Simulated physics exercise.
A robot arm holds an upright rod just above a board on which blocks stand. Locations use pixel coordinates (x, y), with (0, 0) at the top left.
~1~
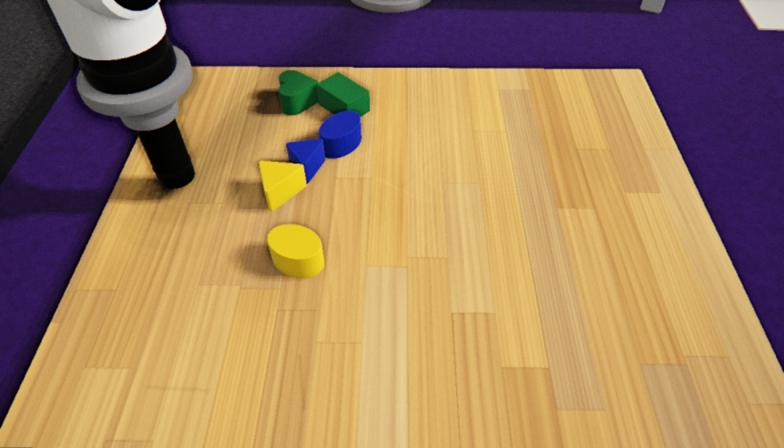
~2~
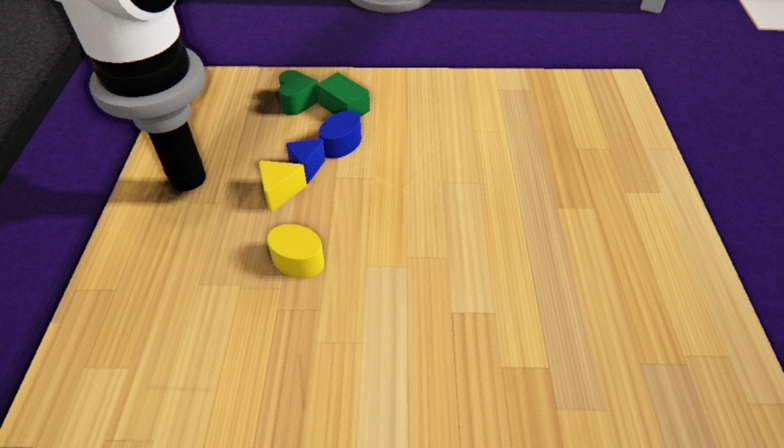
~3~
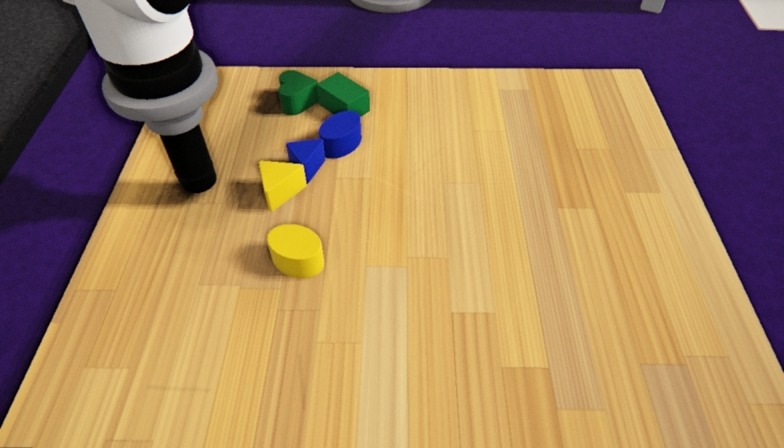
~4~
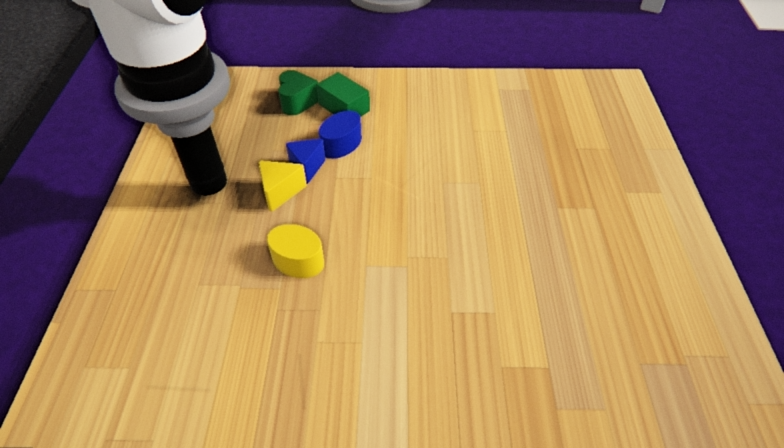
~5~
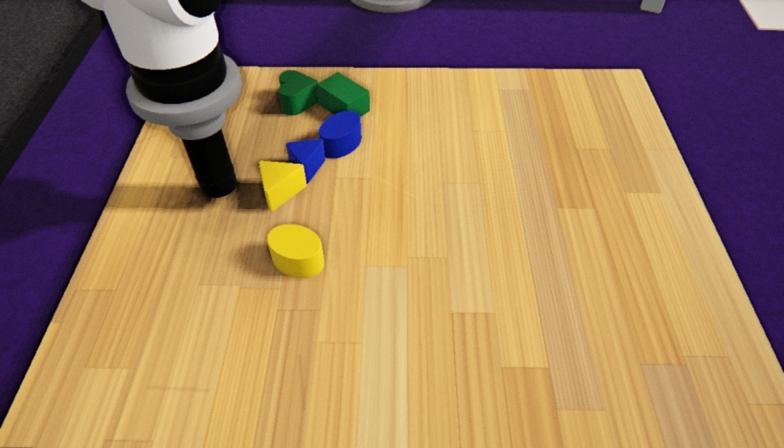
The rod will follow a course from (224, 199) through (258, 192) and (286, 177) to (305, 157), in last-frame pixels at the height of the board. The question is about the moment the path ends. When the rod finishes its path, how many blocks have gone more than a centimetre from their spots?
Count: Three or more.
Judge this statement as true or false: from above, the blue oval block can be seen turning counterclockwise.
That is true.
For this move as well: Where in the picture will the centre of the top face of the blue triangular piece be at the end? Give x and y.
Most likely (331, 139).
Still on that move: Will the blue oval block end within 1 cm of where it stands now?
No - that is not the case.
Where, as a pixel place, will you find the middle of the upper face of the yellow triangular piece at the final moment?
My prediction: (312, 168).
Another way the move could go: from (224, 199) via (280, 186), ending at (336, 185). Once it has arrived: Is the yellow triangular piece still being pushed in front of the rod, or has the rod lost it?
It sits in front of the rod.
On the path given first. One third of the way, rod (255, 179); yellow triangular piece (287, 171).
Two thirds of the way, rod (284, 164); yellow triangular piece (310, 169), turned 30° clockwise; blue triangular piece (315, 146), turned 25° anticlockwise; blue oval block (345, 121).
At the end, rod (303, 145); yellow triangular piece (312, 168), turned 40° clockwise; blue triangular piece (331, 139), turned 40° clockwise; blue oval block (355, 119), turned 30° anticlockwise; green rectangular block still.
